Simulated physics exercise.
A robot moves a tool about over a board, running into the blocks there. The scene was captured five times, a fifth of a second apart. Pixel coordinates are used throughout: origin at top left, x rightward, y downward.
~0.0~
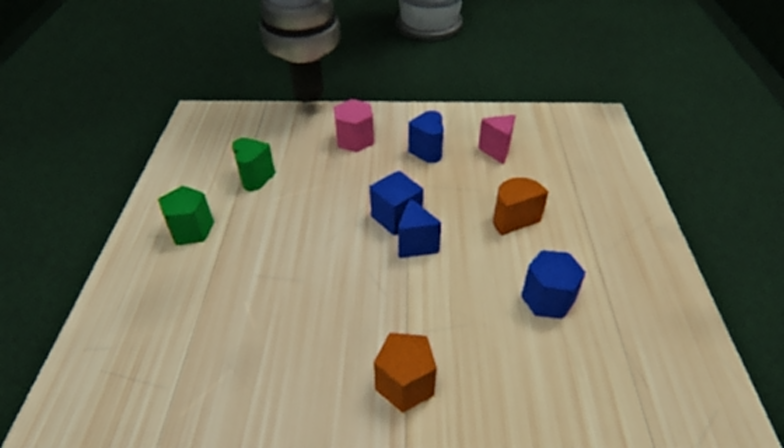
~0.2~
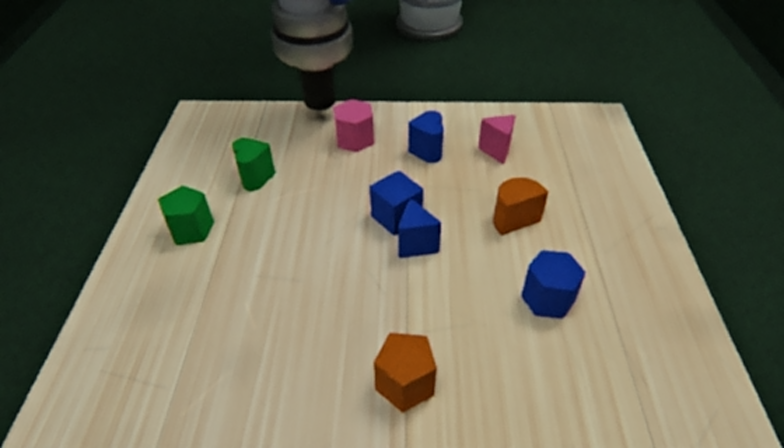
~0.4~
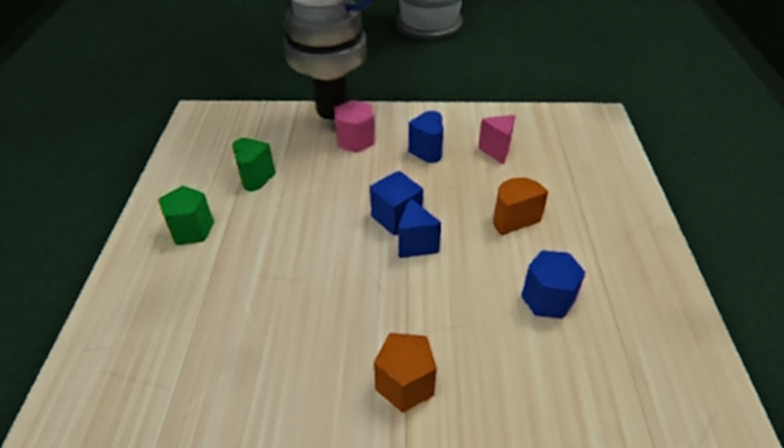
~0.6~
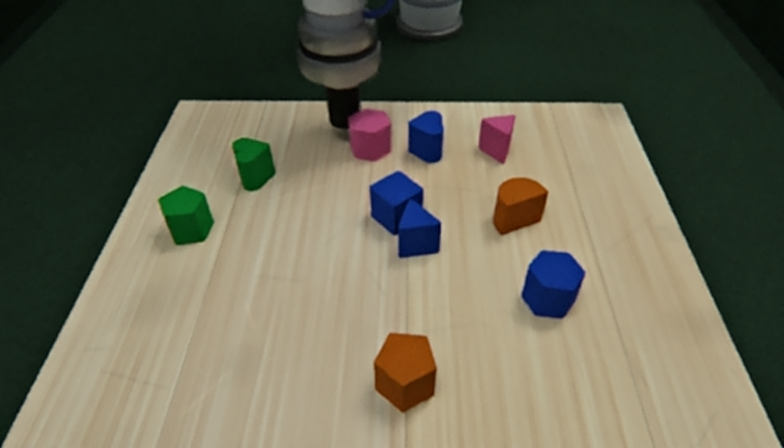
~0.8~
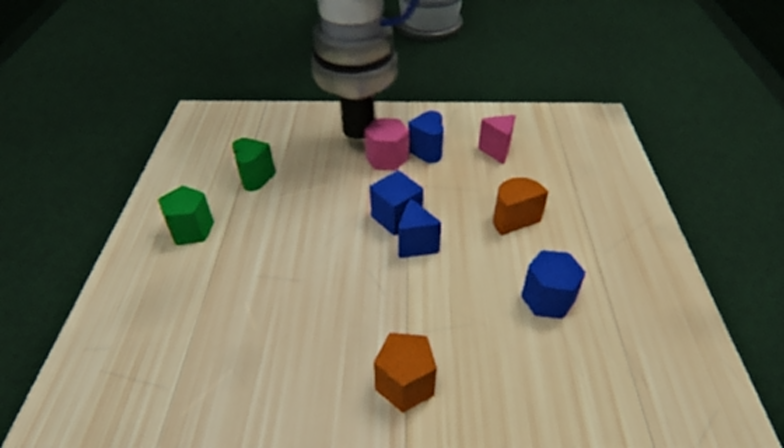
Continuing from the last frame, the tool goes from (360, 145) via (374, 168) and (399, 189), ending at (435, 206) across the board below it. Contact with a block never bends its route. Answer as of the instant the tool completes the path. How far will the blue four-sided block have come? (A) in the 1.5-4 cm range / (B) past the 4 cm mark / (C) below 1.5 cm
A (in the 1.5-4 cm range)
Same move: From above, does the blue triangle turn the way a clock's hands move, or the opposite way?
The blue triangle rotates counterclockwise.
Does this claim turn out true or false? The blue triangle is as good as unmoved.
This is false.
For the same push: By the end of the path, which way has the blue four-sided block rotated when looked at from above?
Spin direction: Clockwise.
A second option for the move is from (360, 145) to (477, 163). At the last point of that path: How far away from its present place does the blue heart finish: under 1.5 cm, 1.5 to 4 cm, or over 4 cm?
Displaced more than 4 cm.
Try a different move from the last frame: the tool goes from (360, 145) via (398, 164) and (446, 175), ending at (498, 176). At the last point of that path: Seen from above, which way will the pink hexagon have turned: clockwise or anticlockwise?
Clockwise from above.
On the path given first. One third of the way, tool at (373, 153); pink hexagon at (411, 145), turned 40° anticlockwise.
Two thirds of the way, tool at (399, 174); pink hexagon at (439, 153), turned 90° anticlockwise; blue four-sided block at (398, 189).
At the end, tool at (436, 190); pink hexagon at (462, 156), turned 155° anticlockwise; blue four-sided block at (409, 196), turned 65° clockwise; blue triangle at (418, 226), turned 20° anticlockwise; blue heart in place.
